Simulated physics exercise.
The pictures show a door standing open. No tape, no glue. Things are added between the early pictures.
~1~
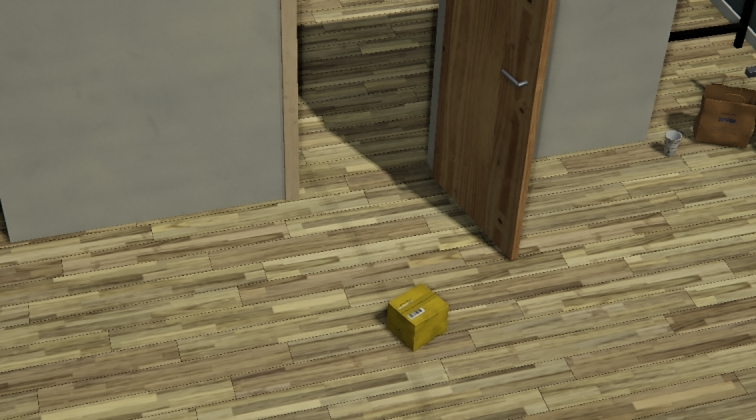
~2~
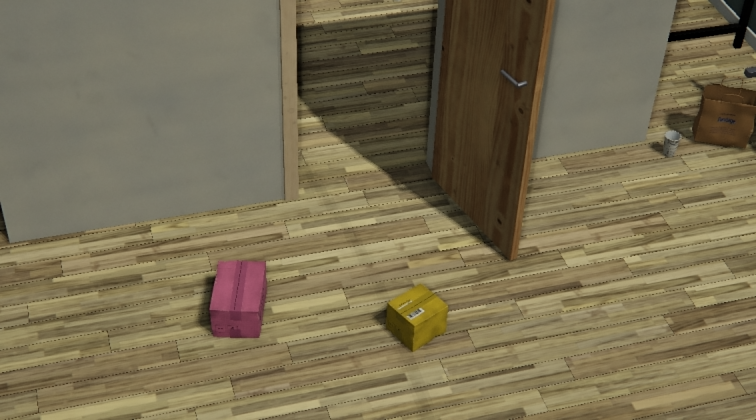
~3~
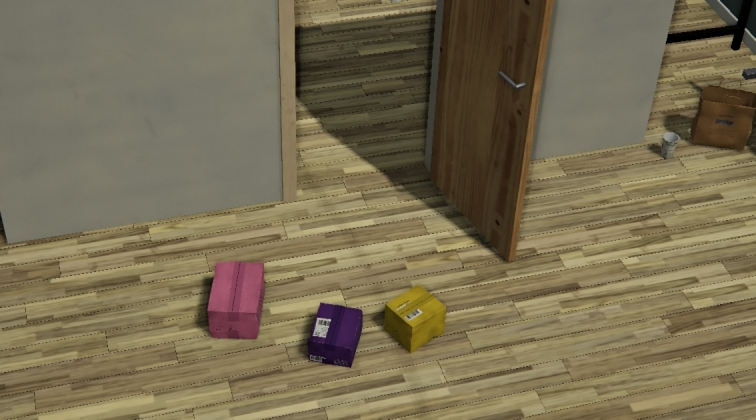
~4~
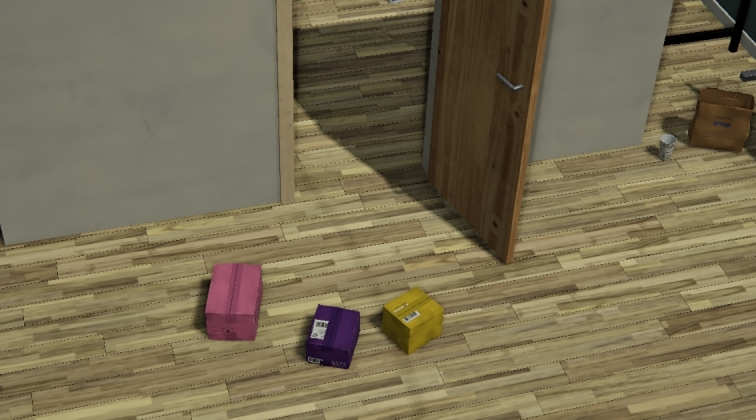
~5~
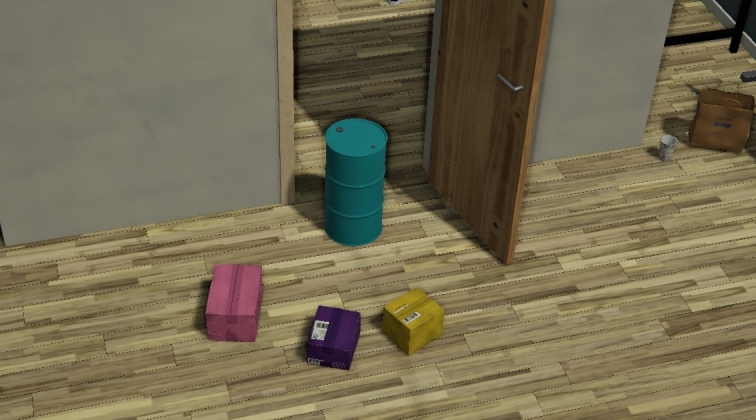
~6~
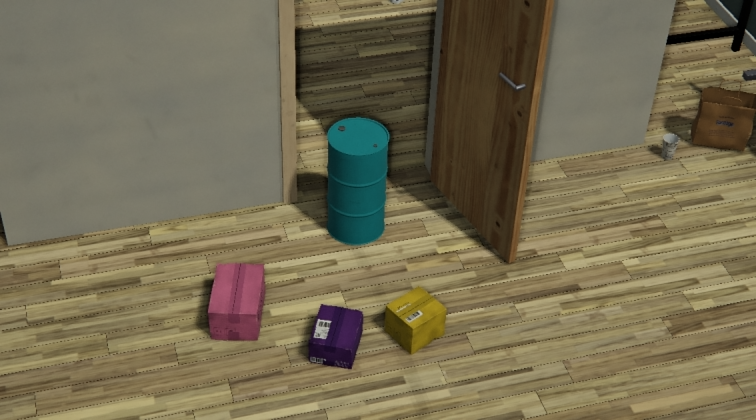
A door stands open as pink and purple boxes, then a turquoise drum, appear nearby.
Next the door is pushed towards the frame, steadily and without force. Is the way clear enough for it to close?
It is blocked.
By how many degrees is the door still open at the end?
Some 45° open.
Then, 0.40 s after the last picture, door at 95°.
Then, 0.70 s after the last picture, door at 78°.
Then, 0.90 s after the last picture, door at 65°.
Then, 1.20 s after the last picture, door at 45°.
At rest, door at 43°; all 4 in place. Seen from the same camera at the end, turquoise drum near (356, 182).
